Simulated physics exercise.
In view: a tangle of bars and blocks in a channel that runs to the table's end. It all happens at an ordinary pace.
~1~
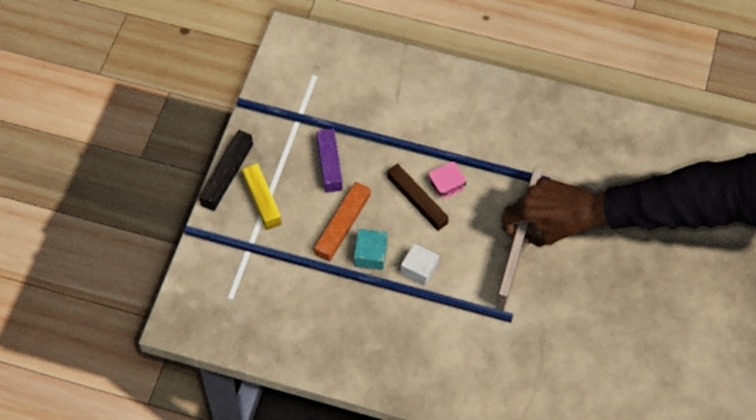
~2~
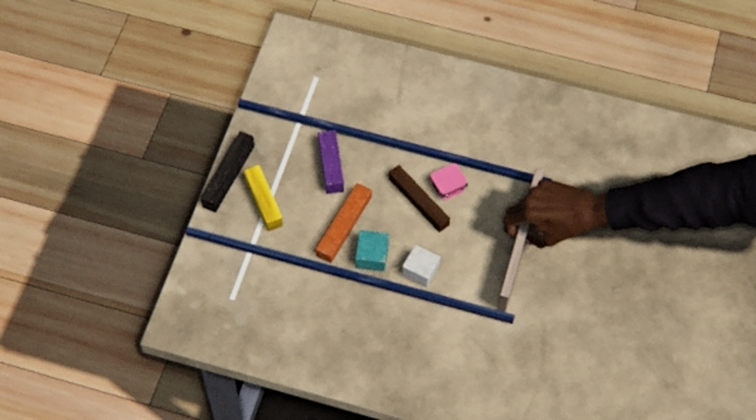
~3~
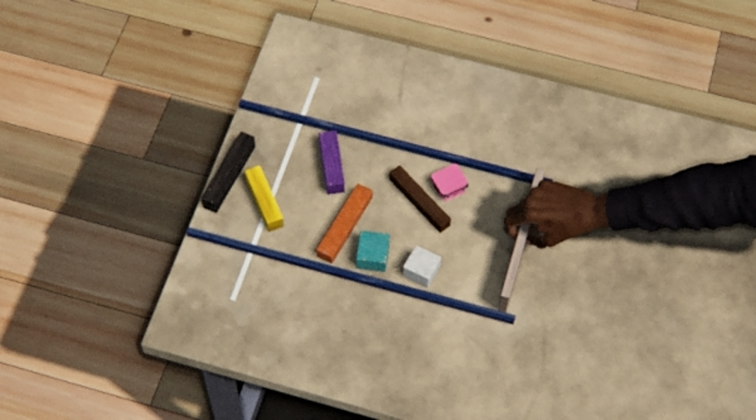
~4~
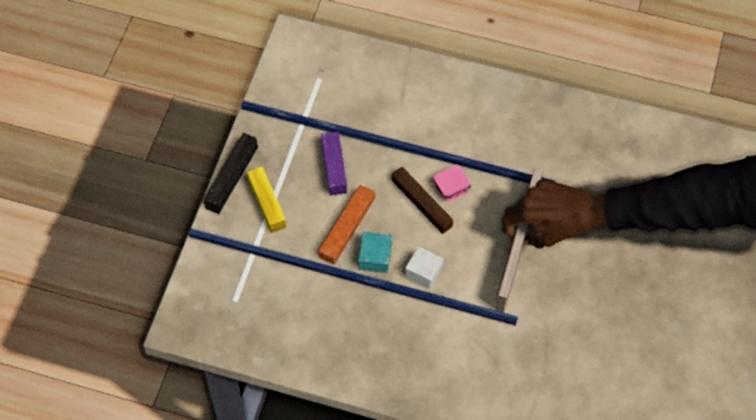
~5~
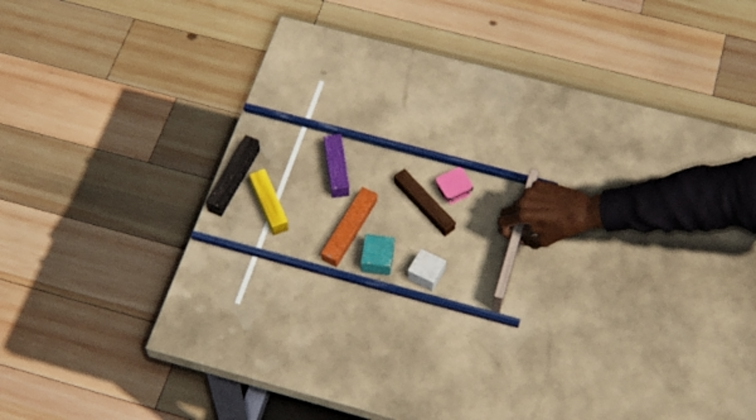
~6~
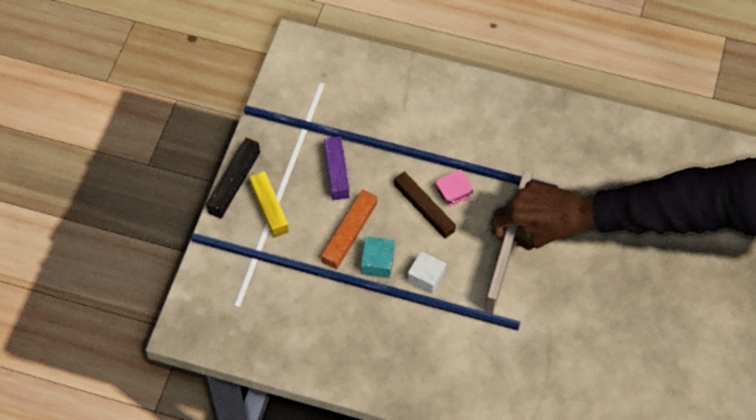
A dark-sleeved hand grips a pale board at the right of a channel between two blue rails, on a mottled tabletop over wooden flooring, seen from above at a tilt. Black and yellow bars lie left near a white line, purple, orange and brown ones further right, with turquoise, white and pink blocks. The board edges slightly left, touching none of them, while the view drifts very slightly.
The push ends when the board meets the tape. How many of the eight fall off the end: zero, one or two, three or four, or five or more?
In the end the number that fall off is one or two.
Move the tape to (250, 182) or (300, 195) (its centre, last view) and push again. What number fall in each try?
The counts: 5 and 1.
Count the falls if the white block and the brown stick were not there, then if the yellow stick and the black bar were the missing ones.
Fallen: 1, and 0 in the other try.
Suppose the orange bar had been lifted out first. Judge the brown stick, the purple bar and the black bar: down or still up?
The brown stick stays on; the purple bar stays on; the black bar is lost.
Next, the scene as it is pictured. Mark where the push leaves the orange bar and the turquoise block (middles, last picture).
About (224, 195), and the other about (222, 224).
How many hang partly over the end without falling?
2 of them.
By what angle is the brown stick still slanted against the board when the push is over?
Roughly 30° out of line.
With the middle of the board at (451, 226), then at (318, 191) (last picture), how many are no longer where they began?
The counts are 3 and 8.
A little later, none off yet; black bar at rest near (234, 178); yellow stick at rest near (269, 204); purple bar at rest near (337, 168).
Next, none off yet; black bar at rest near (232, 177); yellow stick shifted a little near (261, 195); purple bar moving near (329, 165).
Later still, none off yet; black bar shifted a little near (223, 172); yellow stick shifted about its own width near (239, 178); purple bar shifted about its own width near (277, 154).
When it is over, the number that fall off is one or two; down, yellow stick and black bar.
